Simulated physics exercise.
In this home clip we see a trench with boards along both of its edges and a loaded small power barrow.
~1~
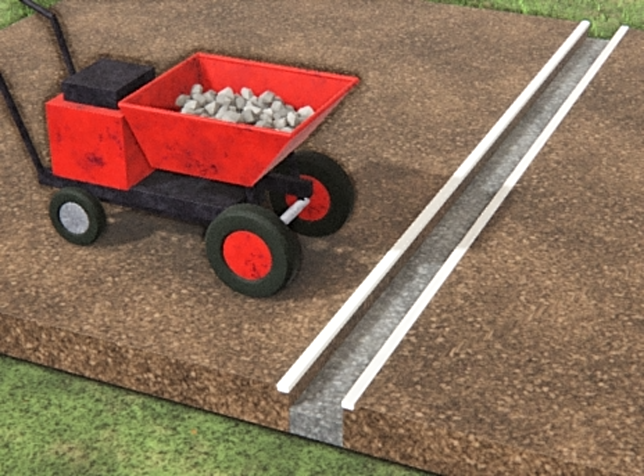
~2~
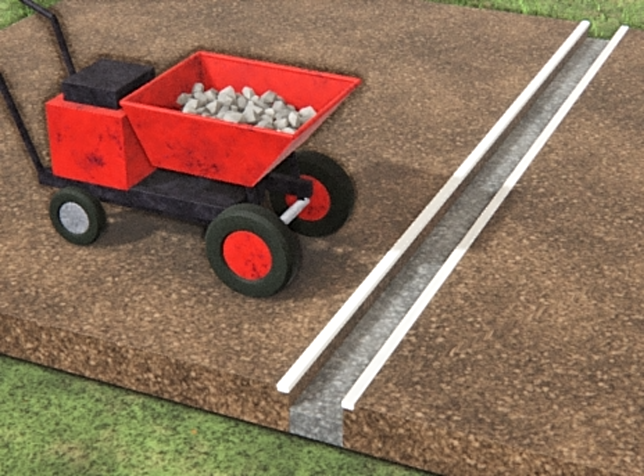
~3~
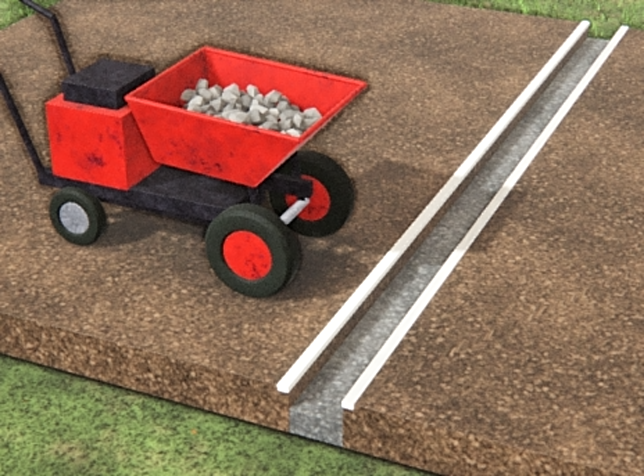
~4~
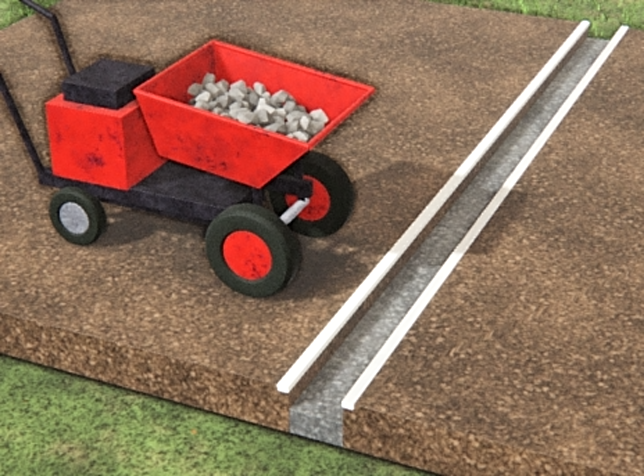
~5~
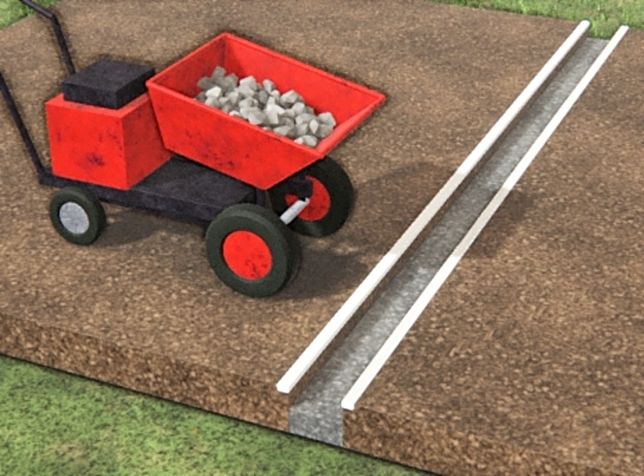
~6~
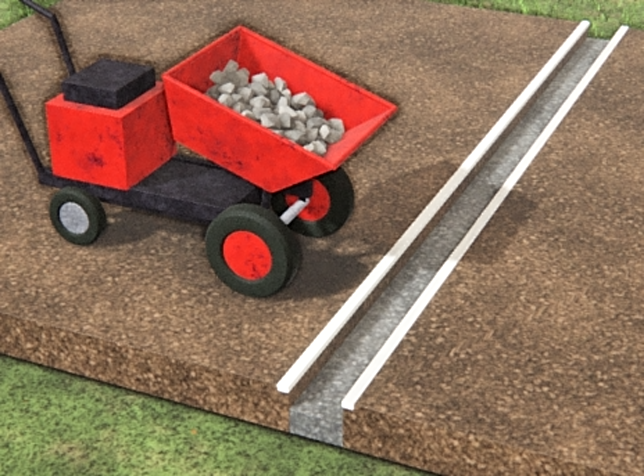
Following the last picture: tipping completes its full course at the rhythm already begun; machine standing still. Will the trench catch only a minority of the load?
The trench is going to be left with below half the load.
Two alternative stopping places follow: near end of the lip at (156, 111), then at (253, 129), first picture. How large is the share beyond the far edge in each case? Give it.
In order, close to 0 and 20 in a hundred.
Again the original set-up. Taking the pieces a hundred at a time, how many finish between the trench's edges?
Roughly 30 in every hundred pieces, I'd say.
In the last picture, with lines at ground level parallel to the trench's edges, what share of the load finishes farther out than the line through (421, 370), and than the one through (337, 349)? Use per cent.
First roughly 40 percent, then 100 percent.
Soon after the last picture, skip tipped steeply; all in the skip.
A little later, skip tipped right over; most in the skip; a stray few in or heaped over the trench; about a quarter beyond it.
Later still, skip tipped right over; a small part in the skip; a small part in or heaped over the trench; most beyond it.
By the end, skip tipped right over; a stray few in the skip; about a quarter in or heaped over the trench; about two thirds beyond it.
